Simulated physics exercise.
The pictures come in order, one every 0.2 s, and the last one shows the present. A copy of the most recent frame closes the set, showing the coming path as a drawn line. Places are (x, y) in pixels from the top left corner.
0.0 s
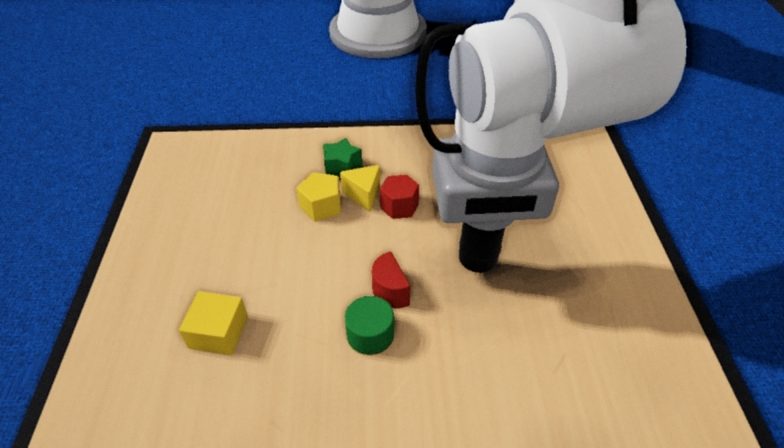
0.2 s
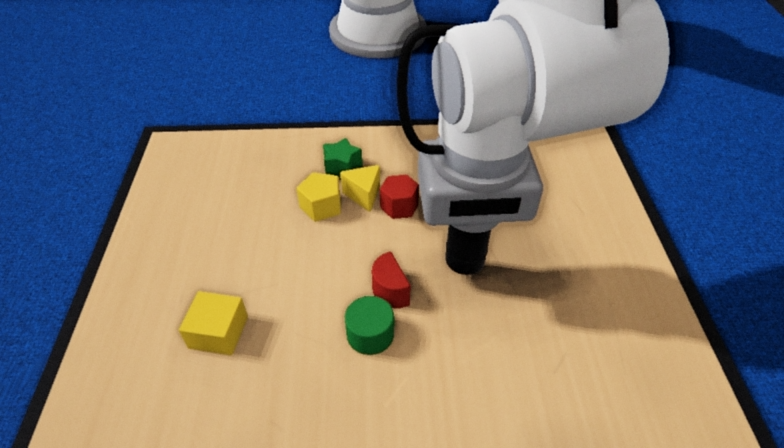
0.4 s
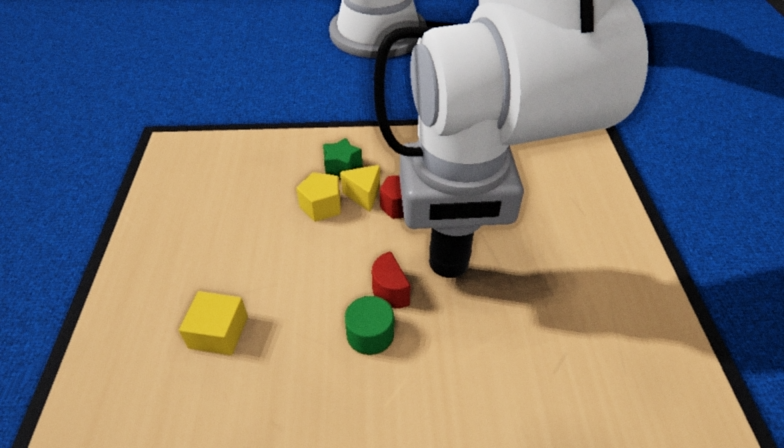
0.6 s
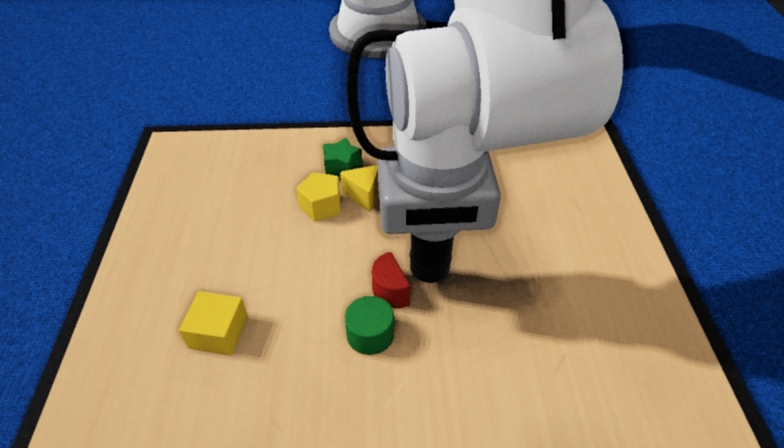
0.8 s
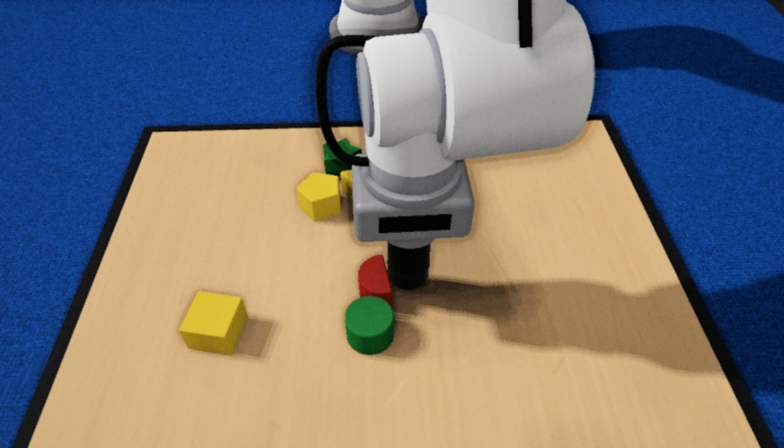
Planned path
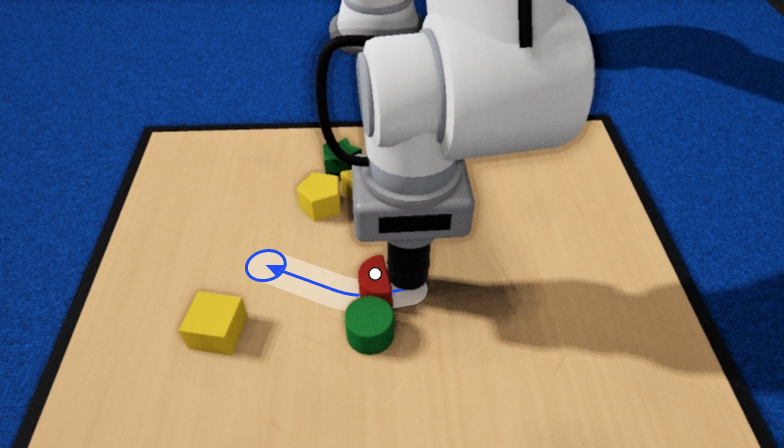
A white robot arm moved its black rod steadily left across a wooden board of colourful blocks, then nudged the red half-round block a little to the left, just behind the green circular one.
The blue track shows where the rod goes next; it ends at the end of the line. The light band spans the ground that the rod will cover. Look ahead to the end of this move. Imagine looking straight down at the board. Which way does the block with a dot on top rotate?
If we look at it from overhead, the block with a dot on top pivots counter-clockwise.
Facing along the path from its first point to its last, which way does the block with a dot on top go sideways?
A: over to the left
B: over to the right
The answer is A.
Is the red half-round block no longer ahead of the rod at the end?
Going by the path, yes.
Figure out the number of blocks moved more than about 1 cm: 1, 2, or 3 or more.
The count is one.
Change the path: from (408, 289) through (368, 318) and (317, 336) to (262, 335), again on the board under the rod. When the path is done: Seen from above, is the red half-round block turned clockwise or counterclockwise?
It spins clockwise.
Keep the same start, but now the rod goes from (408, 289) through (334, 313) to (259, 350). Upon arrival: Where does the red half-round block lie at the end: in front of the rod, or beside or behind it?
Gone from the front.
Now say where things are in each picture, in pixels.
Rod's lower end at (478, 259); green circular block at (369, 315); red half-round block at (389, 271), in the first frame.
Rod at (465, 261); blocks still, in the second frame.
Rod at (449, 264); blocks still, in the third frame.
Rod at (430, 268); blocks still, in the fourth frame.
Rod at (408, 275); green circular block at (369, 315); red half-round block at (375, 274), in the fifth frame.
Drawn move, from (408, 289) over (357, 295) and (309, 281) to (266, 265); the dot is on the red half-round block.
On the path given first. One third of the way, rod at (355, 281); red half-round block at (320, 278).
Two thirds of the way, rod at (307, 267); red half-round block at (274, 274), turned 25° anticlockwise.
At the end, rod at (262, 251); green circular block still; red half-round block at (260, 276), turned 55° anticlockwise.
